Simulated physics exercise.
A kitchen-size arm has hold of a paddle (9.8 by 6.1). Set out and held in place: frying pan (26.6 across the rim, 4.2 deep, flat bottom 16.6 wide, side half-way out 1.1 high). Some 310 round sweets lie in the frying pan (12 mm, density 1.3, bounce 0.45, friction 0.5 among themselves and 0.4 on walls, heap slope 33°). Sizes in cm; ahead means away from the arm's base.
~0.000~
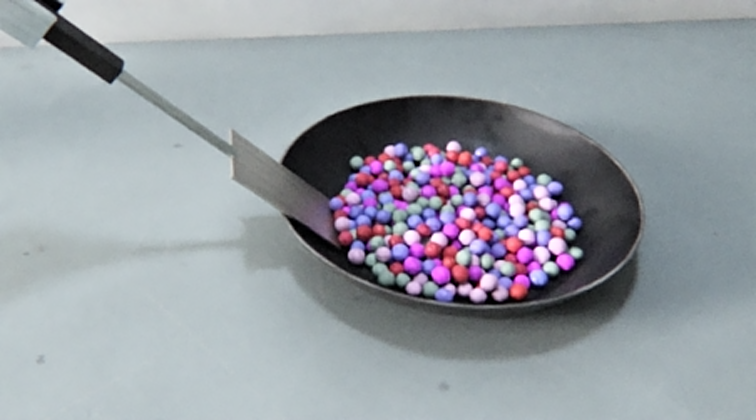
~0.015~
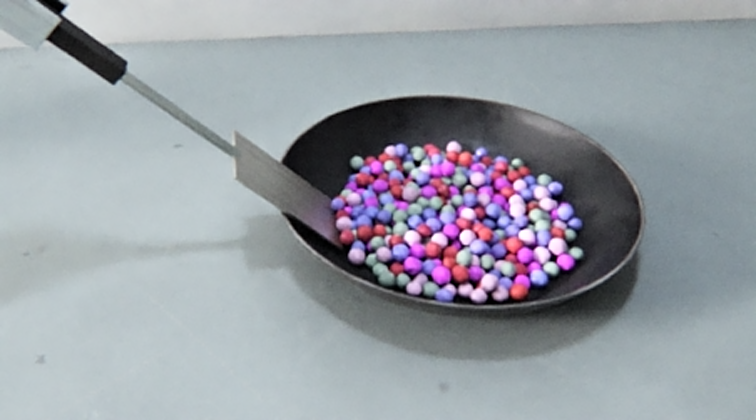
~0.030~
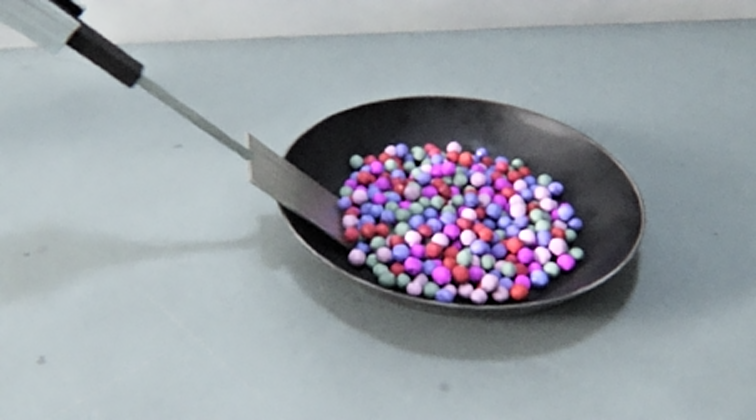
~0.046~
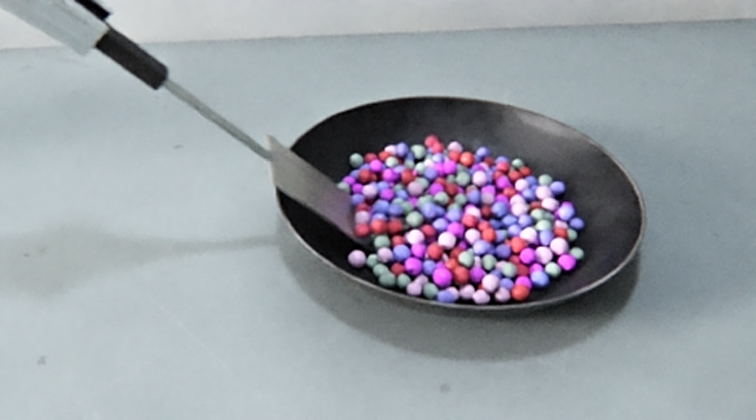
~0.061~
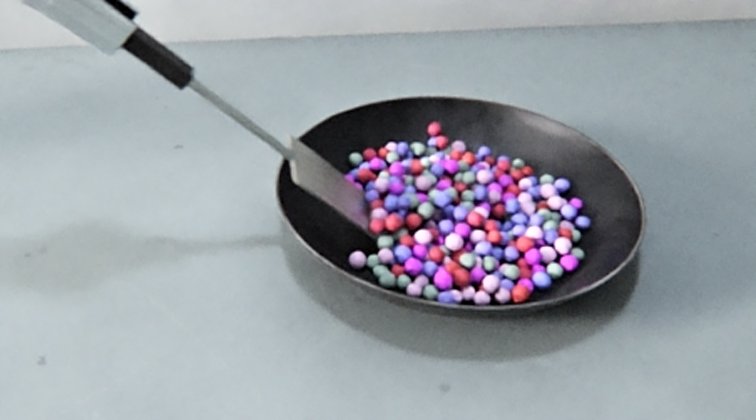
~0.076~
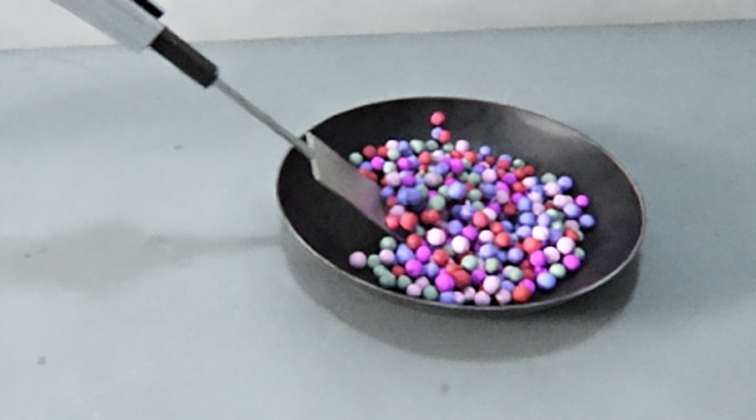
A paddle held by a robot arm slid rightward into a dark frying pan of small colorful balls, pushing those at the left edge inward and nudging a few up toward the far side.
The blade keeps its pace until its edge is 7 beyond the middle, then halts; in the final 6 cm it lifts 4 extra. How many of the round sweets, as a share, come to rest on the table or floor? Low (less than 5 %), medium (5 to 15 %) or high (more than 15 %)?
A medium share, 5 to 15 %, ends on the table or floor.
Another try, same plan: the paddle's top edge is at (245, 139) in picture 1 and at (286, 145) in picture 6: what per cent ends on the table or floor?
About 0 per cent.
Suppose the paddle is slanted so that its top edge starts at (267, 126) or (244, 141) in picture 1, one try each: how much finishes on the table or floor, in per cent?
About 10 and 10 per cent.
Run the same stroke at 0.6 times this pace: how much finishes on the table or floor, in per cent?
About 0 per cent.
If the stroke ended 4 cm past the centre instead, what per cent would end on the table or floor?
Then about 5 per cent.
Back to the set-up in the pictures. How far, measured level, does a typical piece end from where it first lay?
Roughly 3 cm.
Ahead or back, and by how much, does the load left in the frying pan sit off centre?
About 3.5 cm ahead.
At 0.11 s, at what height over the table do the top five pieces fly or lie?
Roughly 4 cm.
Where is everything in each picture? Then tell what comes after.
The first frame shows paddle top edge at (231, 152), sloping 45°; upper third of the load around (444, 205), from x 335 to 575, top at y 150; 309 in the frying pan.
The second frame shows paddle top edge at (234, 153), sloping 45°; upper third of the load around (444, 205), from x 340 to 575, top at y 150.
The third frame shows paddle top edge at (248, 155), sloping 45°; upper third of the load around (445, 209), from x 345 to 575, top at y 150.
The fourth frame shows paddle top edge at (269, 157), sloping 45°; upper third of the load around (442, 206), from x 345 to 575, top at y 145.
The fifth frame shows paddle top edge at (291, 156), sloping 45°; upper third of the load around (448, 201), from x 340 to 580, top at y 130.
The sixth frame shows paddle top edge at (312, 154), sloping 45°; upper third of the load around (454, 196), from x 340 to 585, top at y 120; 309 in the frying pan.
By 0.11 s, sloping 45°, highest piece 5 above the table; 309 in the frying pan.
By 0.15 s, sloping 45°, highest piece 6 above the table; 309 in the frying pan.
By 0.37 s, sloping 45°, highest piece 5 above the table; 283 in the frying pan, 25 on the table or floor, 1 on the blade or in flight.
By 1.42 s, sloping 45°, highest piece 4 above the table; 283 in the frying pan, 26 on the table or floor.
Final count, 283 in the frying pan, 26 on the table or floor. That is 8 % on the table or floor.
